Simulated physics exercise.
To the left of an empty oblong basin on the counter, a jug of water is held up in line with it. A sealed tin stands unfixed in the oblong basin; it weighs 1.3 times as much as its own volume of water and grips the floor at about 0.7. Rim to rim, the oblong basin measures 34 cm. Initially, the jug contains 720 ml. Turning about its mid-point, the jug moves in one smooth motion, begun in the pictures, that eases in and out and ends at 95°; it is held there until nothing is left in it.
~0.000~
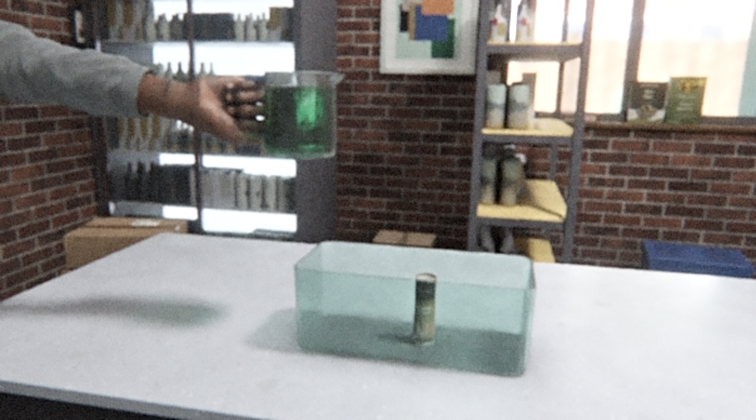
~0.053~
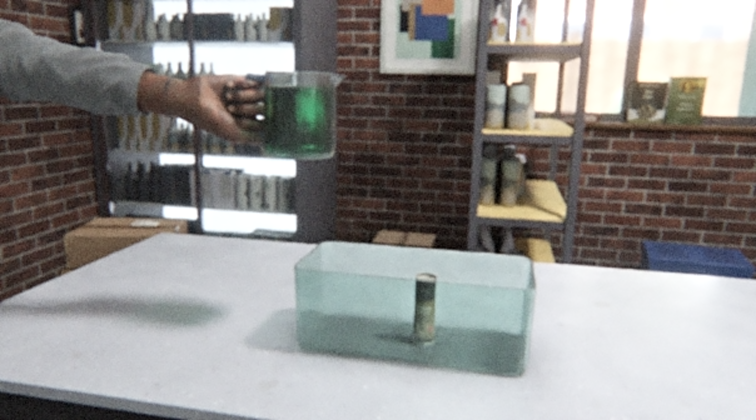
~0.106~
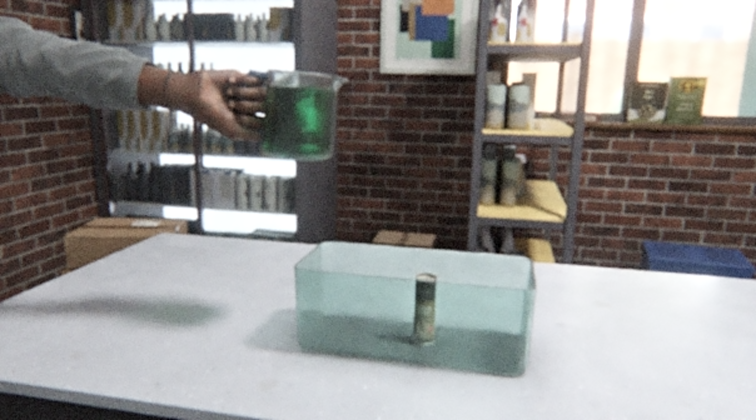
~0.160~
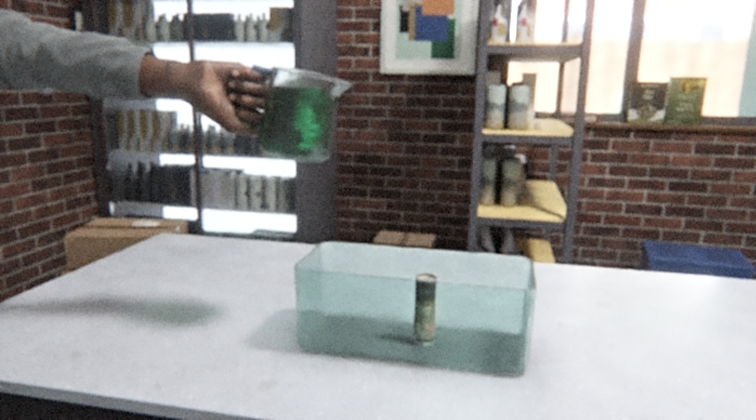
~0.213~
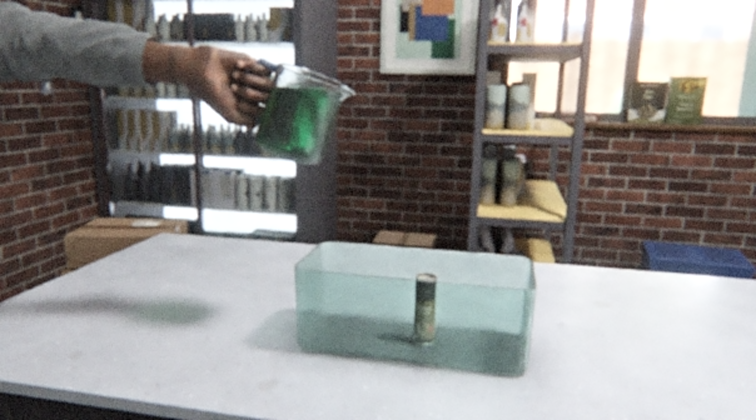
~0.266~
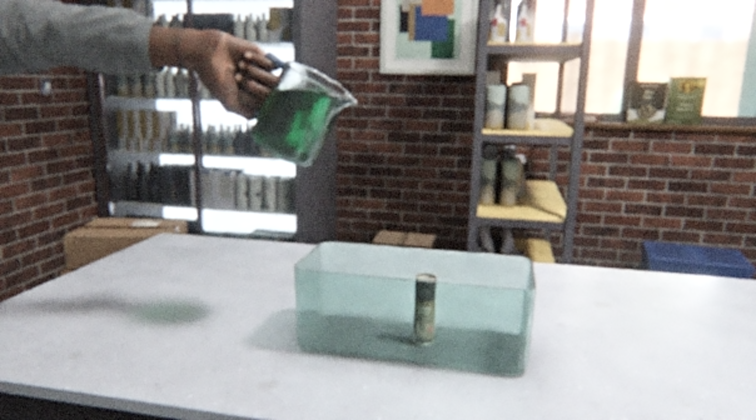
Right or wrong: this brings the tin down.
Right, the tin comes down.
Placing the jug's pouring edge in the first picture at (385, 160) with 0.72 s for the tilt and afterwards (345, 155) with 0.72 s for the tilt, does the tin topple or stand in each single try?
The tin overturns the first time and stays vertical the second time.
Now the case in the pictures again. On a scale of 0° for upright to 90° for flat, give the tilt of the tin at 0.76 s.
It leans about 5° from upright.
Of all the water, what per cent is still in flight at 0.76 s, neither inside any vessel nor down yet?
Near 30 per cent, I'd say.
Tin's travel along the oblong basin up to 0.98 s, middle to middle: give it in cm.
Roughly 4 cm.
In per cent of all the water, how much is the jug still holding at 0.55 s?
72 %.
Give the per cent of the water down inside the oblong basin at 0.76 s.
Some 40 per cent.
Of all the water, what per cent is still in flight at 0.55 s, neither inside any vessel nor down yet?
Roughly 26 percent.
Then, 0.55 s in, the tilt is 83° and 71 per cent is still to pour; the tin stands where it began.
Then, 0.76 s in, the tilt is 95° and 30 per cent is still to pour; the tin stands 2 cm from where it began.
Then, 0.98 s in, the tilt is 95° and 12 per cent is still to pour; the tin leans 21°.
Then, 1.22 s in, the tilt is 95° and 5 per cent is still to pour; the tin lies on its side.
Finally, the tin lies on its side.
